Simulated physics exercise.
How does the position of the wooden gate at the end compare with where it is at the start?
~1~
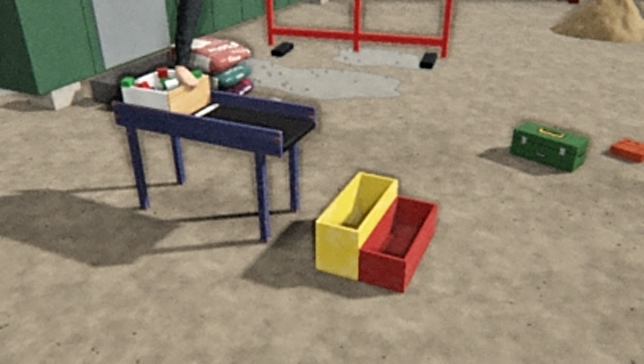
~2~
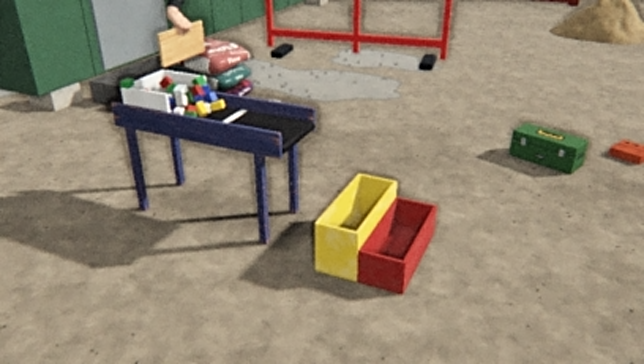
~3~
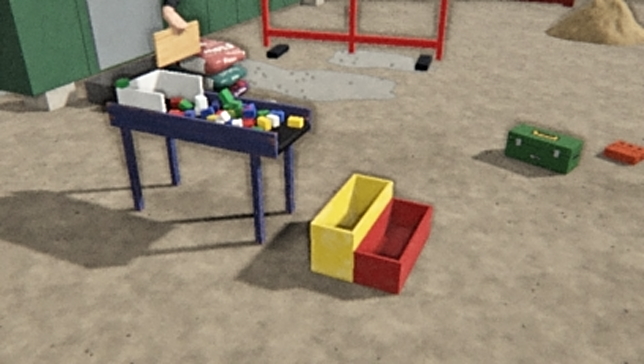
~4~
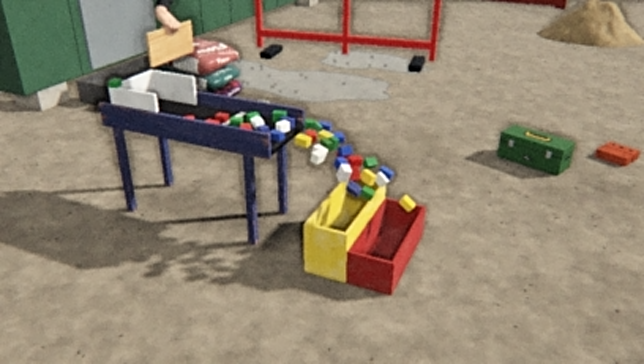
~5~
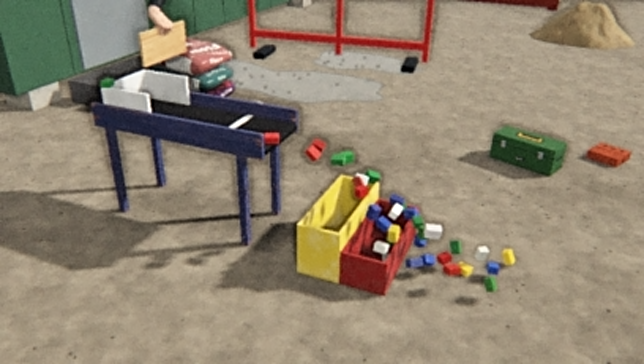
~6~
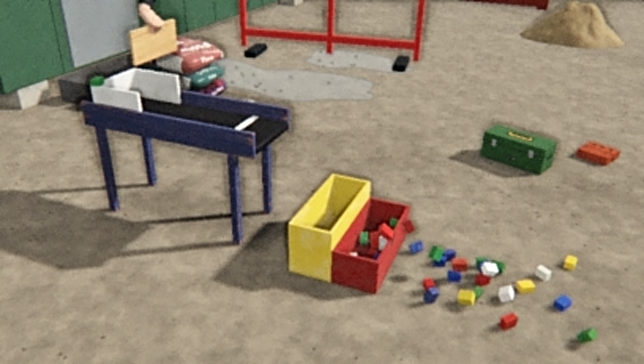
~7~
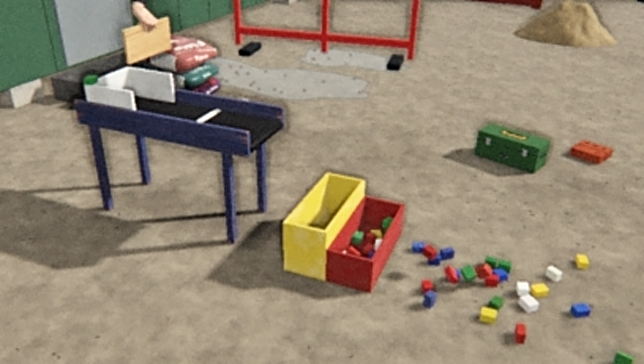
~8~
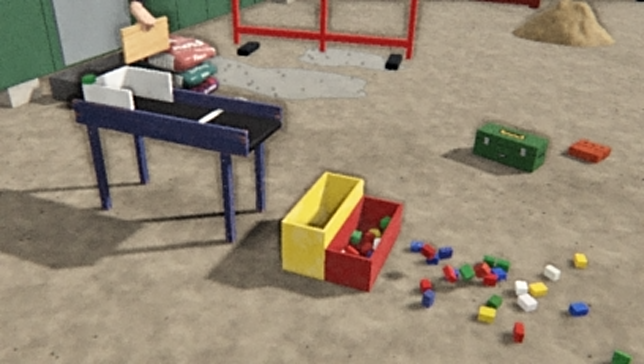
At the start the gate stands down on the conveyor, closing off the white pen of bricks. At the end it is held up in the air by a hand, above and behind the pen.
